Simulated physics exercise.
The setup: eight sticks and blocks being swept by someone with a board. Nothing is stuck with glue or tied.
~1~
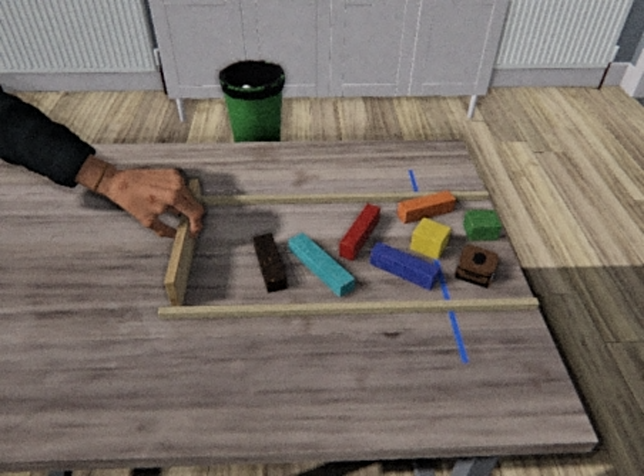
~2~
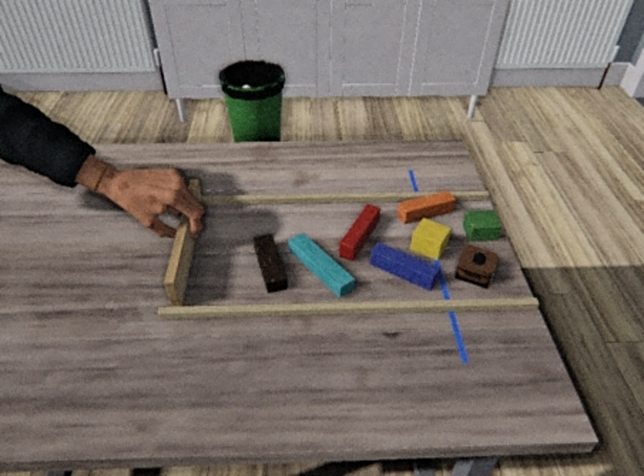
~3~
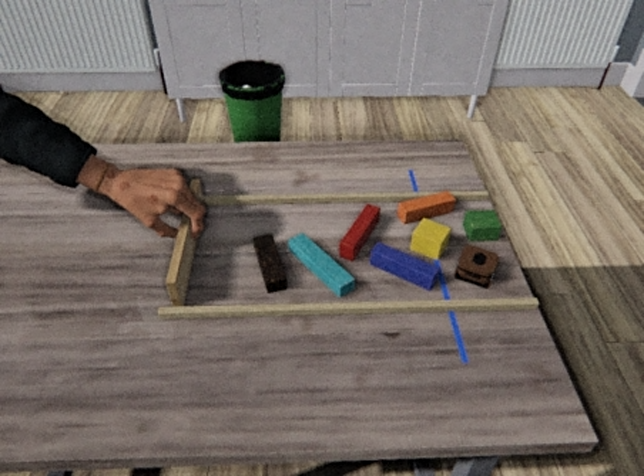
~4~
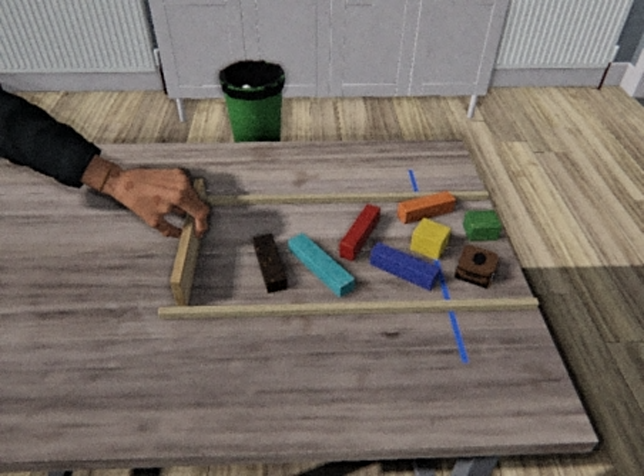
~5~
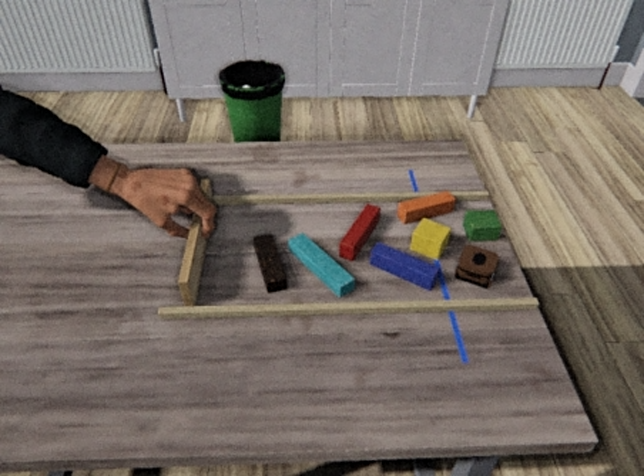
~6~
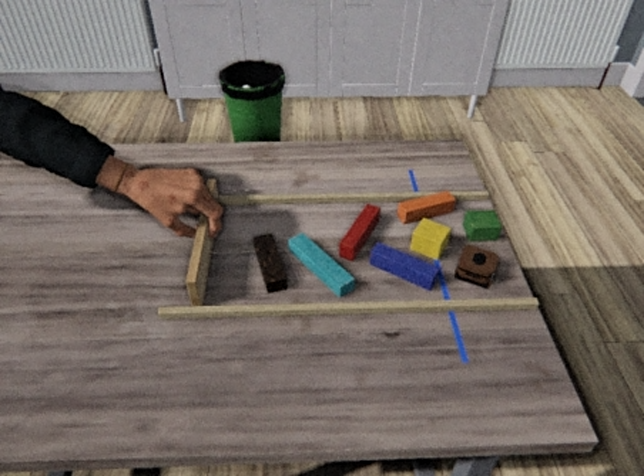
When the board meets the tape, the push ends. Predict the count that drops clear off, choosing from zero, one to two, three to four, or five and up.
Looks like just one or two of them go over the edge.
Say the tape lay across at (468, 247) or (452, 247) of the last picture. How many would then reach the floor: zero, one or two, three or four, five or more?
Place by place: 3 or 4, then three or four.
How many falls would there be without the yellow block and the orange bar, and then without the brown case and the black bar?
The number is 0 for the first case and 0 for the second.
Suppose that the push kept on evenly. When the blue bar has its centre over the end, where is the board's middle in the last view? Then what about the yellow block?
The blue bar puts it at (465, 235), the yellow block at (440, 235).
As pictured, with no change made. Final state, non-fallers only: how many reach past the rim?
It comes to 2.
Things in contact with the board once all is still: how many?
Number in contact with it: 2.
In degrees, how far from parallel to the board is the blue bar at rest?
Roughly 0°.
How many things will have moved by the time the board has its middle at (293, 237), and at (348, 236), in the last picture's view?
2 at one spot and 4 at the other.
Soon after, none off yet; green block at rest near (482, 226); brown case at rest near (477, 266); orange bar at rest near (426, 208).
In the end, the number that fall off is one or two; gone, green block.
